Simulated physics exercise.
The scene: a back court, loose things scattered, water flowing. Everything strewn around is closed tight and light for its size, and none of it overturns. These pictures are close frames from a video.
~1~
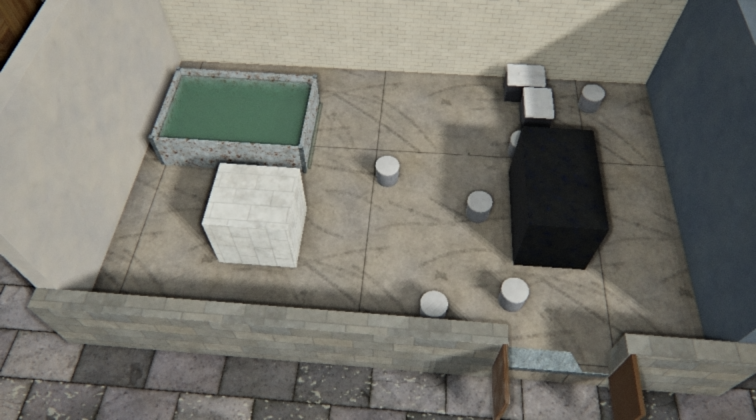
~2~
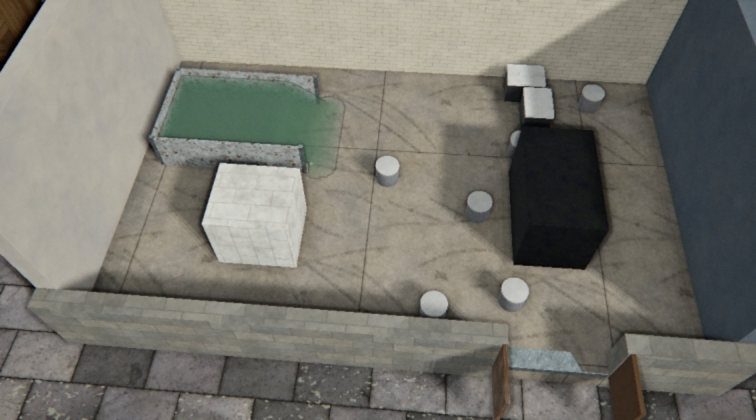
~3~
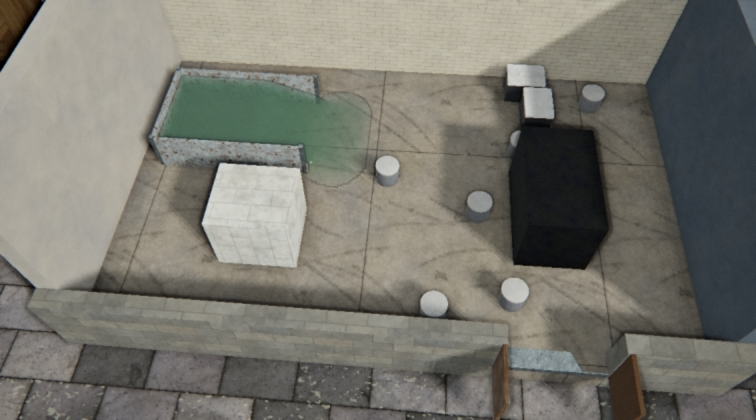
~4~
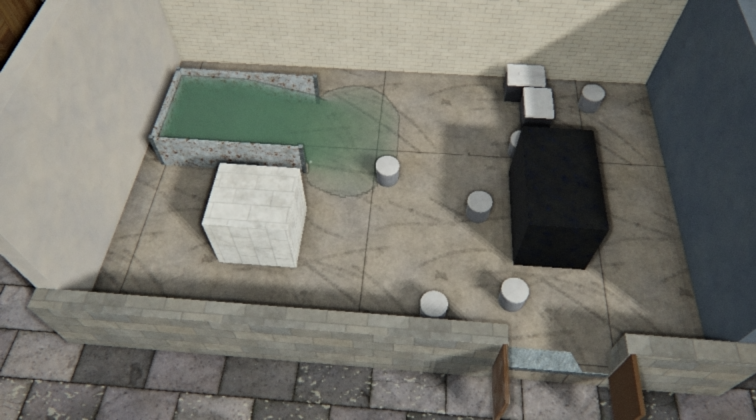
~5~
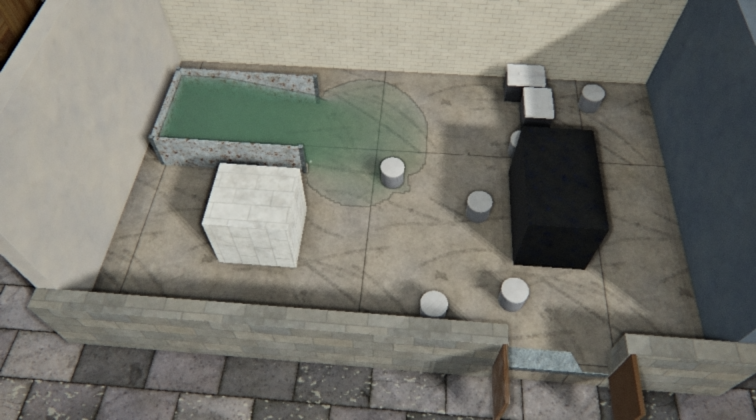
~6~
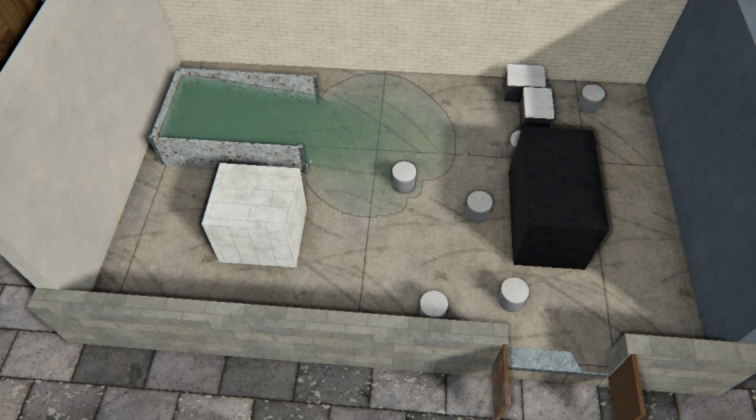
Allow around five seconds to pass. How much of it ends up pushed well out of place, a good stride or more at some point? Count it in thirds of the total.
Share shifted well: High, two thirds plus.
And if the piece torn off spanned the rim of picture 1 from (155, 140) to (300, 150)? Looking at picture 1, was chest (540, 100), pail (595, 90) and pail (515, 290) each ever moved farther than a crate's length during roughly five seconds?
First under that mark, then under that mark, then beyond that mark.
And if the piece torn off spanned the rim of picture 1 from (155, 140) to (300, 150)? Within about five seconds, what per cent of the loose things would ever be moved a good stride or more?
I'd guess close to 50 percent.
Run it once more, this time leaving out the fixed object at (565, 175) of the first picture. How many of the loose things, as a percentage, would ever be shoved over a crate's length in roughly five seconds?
It comes out close to 90 percent.
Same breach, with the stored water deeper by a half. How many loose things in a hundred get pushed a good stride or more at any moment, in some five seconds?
100 in a hundred, or close to it.
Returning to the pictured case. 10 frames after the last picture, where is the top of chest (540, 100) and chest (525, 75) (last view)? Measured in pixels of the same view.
Close to pixel (587, 104) and pixel (552, 68).
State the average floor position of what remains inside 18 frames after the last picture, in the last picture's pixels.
That averages to about (580, 184) on the floor.
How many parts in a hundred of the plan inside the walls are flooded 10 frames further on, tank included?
Estimate: Near 50 %.
A moment on, 1 of 8 are well off their spots; 0 afloat.
Next, 4 of 8 are well off their spots; 3 afloat.
Later, 7 of 8 are well off their spots; 6 afloat.
In the end, 7 of 8 are well off their spots, and 8 have been at some point; 6 afloat.
